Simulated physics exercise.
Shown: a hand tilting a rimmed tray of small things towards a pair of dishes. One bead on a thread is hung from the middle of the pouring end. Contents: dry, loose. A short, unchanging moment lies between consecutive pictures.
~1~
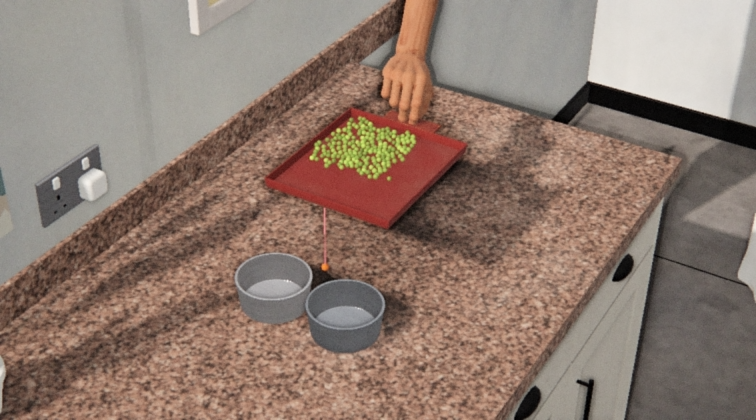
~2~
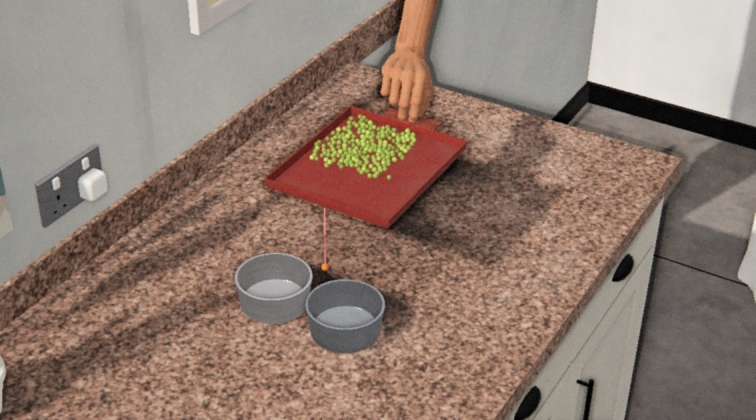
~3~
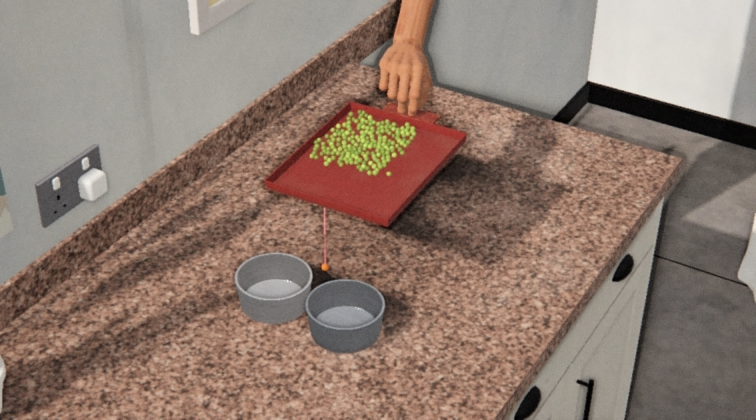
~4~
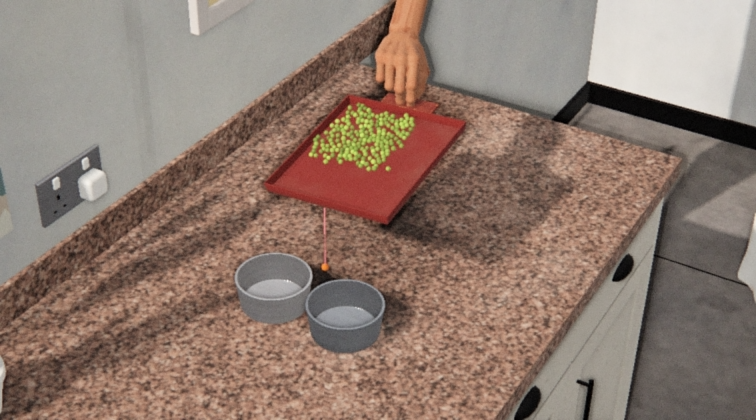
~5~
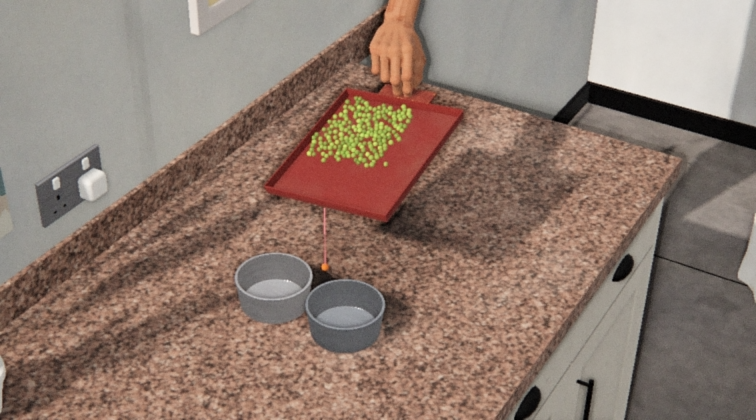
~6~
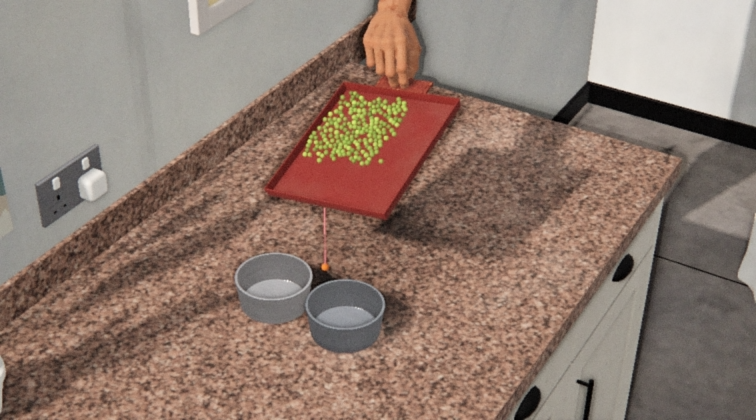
A wooden-looking hand gradually tilted a red tray of small green peas above two gray dishes on a speckled countertop, raising the far end while the peas shifted slightly on the tray.
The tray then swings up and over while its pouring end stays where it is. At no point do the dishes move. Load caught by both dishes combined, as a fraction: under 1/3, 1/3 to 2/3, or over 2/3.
The two dishes will gather no less than a third and no more than two thirds of the load.
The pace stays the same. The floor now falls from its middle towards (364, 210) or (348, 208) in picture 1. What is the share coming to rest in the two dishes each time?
I'd say roughly 50 percent with the first slope, 80 percent with the other.
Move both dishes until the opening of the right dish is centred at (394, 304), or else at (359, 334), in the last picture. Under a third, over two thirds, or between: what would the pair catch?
Initially under a third, afterwards under a third.
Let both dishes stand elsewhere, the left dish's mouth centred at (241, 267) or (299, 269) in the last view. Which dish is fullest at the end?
Outcome A - the left-side one; outcome B - the left-side one.
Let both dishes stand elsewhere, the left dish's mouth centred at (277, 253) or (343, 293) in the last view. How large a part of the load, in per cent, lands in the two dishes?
90, then 0 %.
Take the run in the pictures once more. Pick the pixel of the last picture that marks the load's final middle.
Once it all stops, the middle lies near (269, 285).
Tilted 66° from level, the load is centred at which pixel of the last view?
Its middle sits at about pixel (282, 200).
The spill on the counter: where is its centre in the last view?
It centres at roughly (261, 267).
Soon, tray tipped steeply; about two thirds on the tray; about a quarter in the left dish; a stray few outside both; a small part in the air.
A while on, tray tipped past a quarter turn; a small part on the tray; about half in the left dish; about a quarter outside both; a small part in the air.
Towards the end, tray tipped past a quarter turn; about half in the left dish; about half outside both.
Finally, tray tipped past a quarter turn; none in the right dish; about half in the left dish; about half outside both.
